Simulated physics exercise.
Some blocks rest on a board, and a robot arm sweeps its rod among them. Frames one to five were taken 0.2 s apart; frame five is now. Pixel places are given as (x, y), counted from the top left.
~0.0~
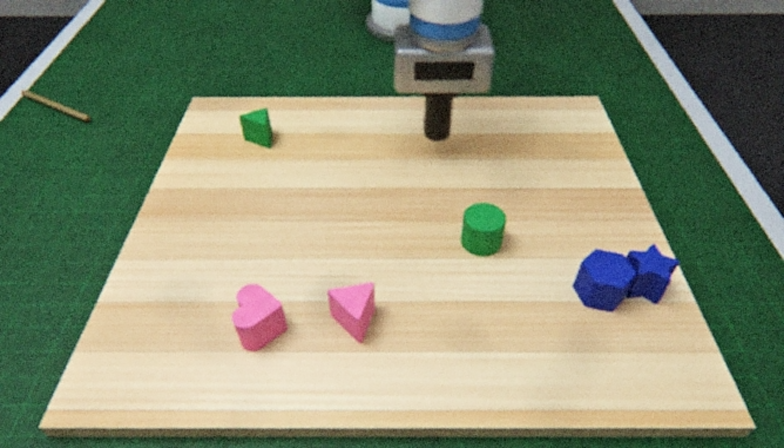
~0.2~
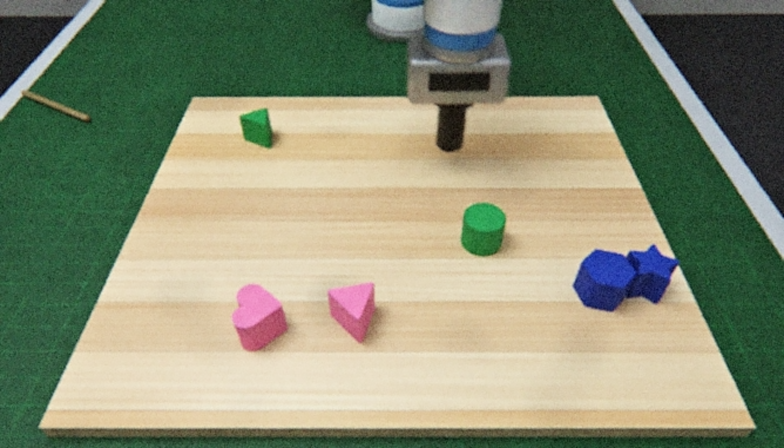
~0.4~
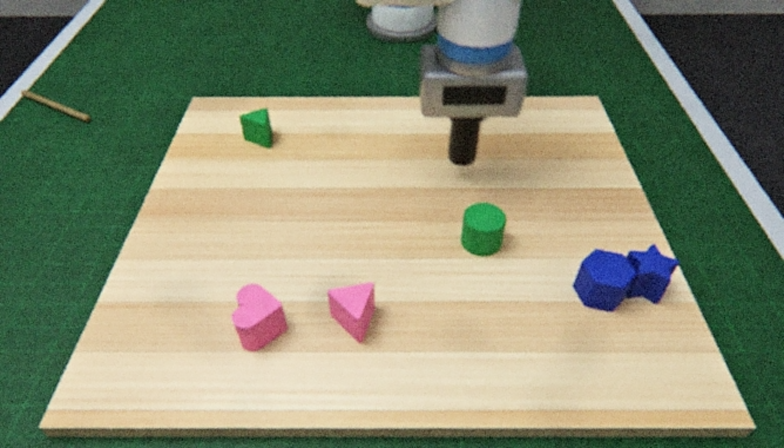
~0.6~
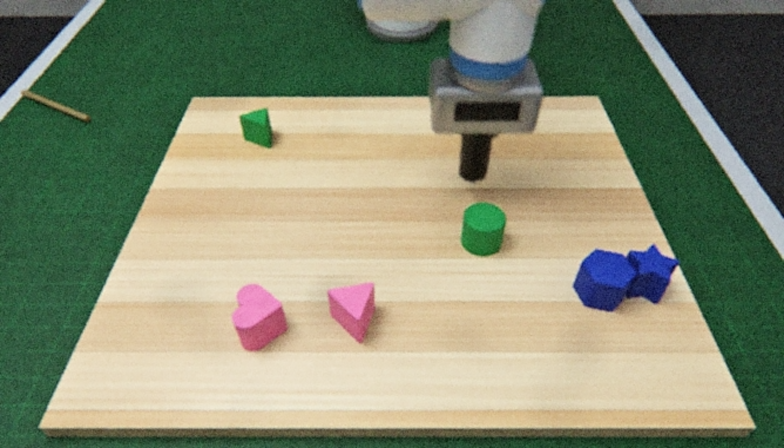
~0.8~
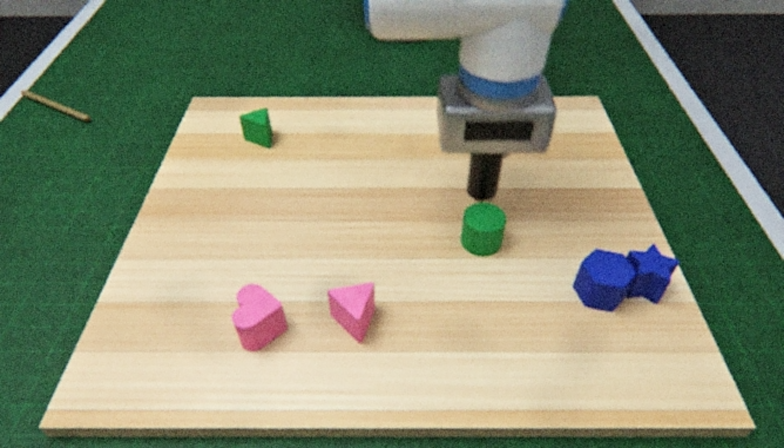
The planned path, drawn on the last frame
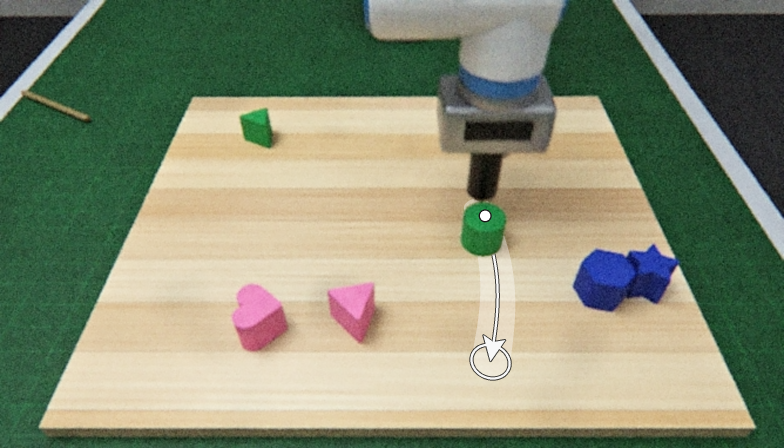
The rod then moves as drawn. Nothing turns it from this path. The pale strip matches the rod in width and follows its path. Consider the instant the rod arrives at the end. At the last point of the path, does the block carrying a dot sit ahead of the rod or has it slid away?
The block gets away.
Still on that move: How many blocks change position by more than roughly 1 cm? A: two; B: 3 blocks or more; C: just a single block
C - just a single block.
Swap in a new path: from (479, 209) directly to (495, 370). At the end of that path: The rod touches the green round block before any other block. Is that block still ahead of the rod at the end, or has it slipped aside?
My answer is that the green round block is still ahead.
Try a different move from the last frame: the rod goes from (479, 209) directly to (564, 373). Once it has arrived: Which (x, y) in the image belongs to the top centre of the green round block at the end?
My prediction: (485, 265).
Path on the board, from (479, 209) via (497, 276), ending at (491, 361); the dot is on the green round block.
The first path, step by step. One third of the way, rod (496, 236); green round block (485, 253).
Two thirds of the way, rod (501, 287); green round block (468, 293).
At the end, rod (494, 346); green round block (455, 309); blue hexagonal block in place.
